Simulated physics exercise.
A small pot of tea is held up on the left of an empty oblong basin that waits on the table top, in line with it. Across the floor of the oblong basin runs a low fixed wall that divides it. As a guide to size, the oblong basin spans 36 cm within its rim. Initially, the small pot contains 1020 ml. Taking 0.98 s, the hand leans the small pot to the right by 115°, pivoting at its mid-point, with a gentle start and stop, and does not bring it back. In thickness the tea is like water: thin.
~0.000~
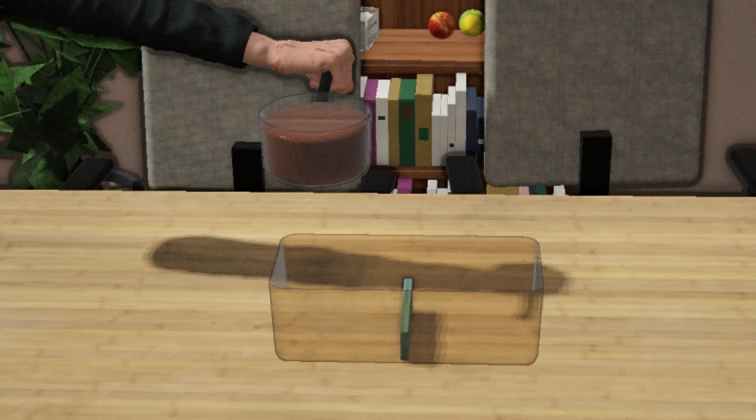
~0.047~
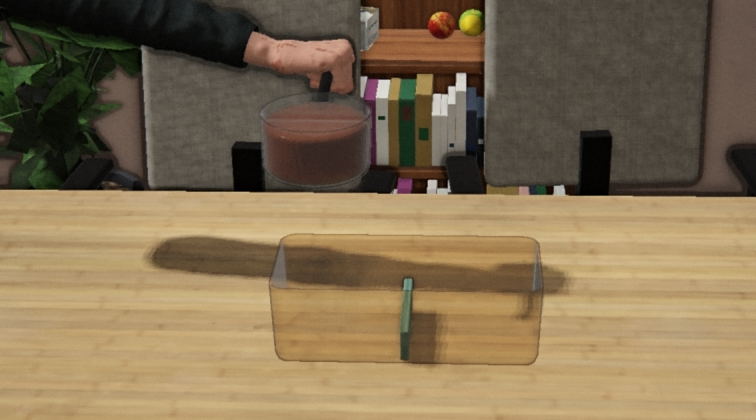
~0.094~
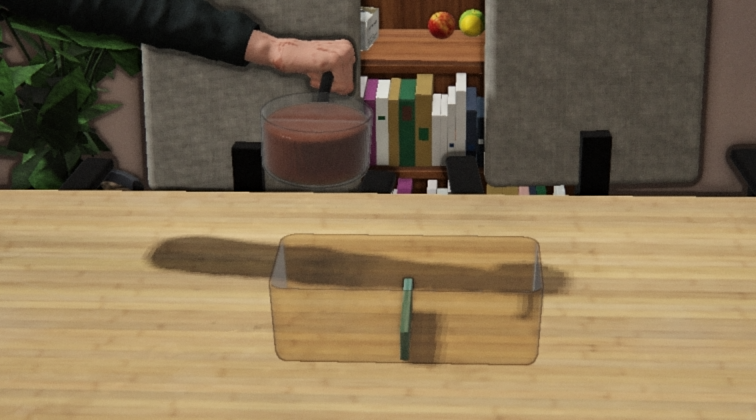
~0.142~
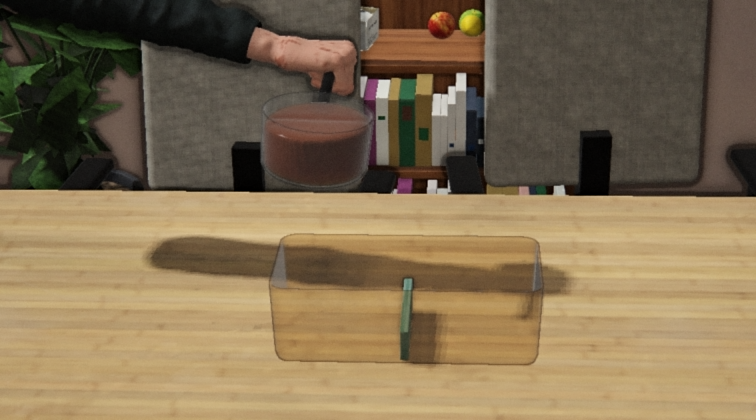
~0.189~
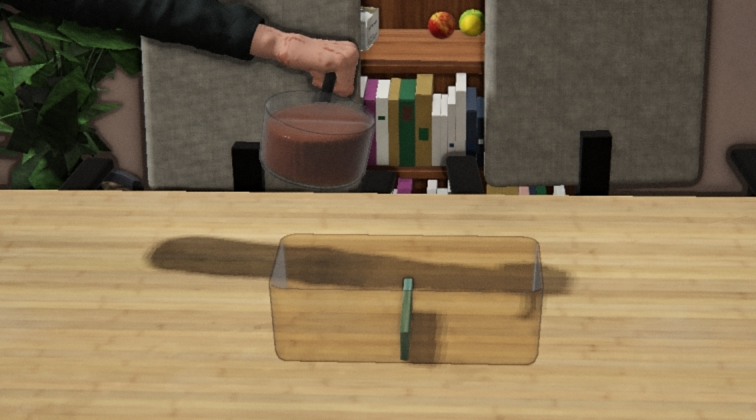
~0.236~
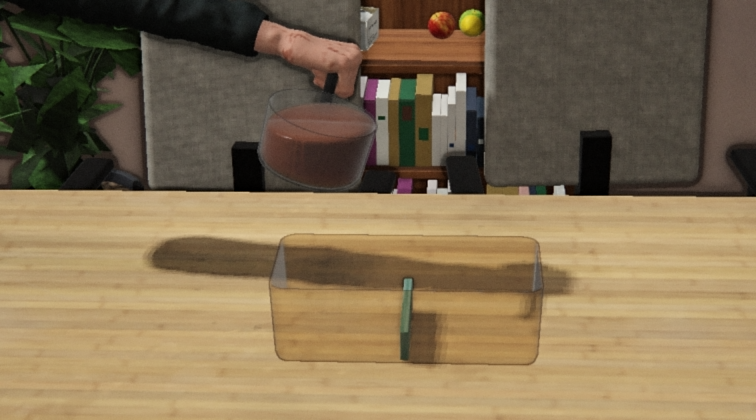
A hand slowly tilting a clear pot of reddish-brown liquid slightly to the right above an empty transparent basin on a wooden table.
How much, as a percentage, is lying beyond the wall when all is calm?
Around 71 per cent lies beyond the wall.
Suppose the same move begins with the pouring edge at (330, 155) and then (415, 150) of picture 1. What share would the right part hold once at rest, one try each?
15 per cent first, 90 per cent second.
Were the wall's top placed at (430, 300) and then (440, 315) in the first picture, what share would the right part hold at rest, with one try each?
I'd say 50 percent on the first go, 40 percent on the next.
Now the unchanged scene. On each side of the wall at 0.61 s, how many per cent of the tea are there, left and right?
Left roughly 1 per cent, right roughly 12.
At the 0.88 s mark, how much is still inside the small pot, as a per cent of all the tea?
Some 5 per cent.
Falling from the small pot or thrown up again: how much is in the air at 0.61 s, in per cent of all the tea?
At that moment, about 40 percent.
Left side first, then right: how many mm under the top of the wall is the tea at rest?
About 34 mm on the left, about 18 mm on the right.
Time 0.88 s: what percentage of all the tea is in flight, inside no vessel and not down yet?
Near 10 percent.
By 0.61 s the tilt is 79° and 46 per cent is still to pour, 1 is left of the wall and 13 right of it.
By 0.88 s the tilt is 112° and 5 per cent is still to pour, 13 is left of the wall and 71 right of it.
By 1.17 s the tilt is 115° and 0 per cent is still to pour, 27 is left of the wall and 71 right of it.
By 1.48 s the tilt is 115° and 0 per cent is still to pour, 27 is left of the wall and 71 right of it.
At rest 27 per cent lies left of the wall, 71 right of it and 2 outside.
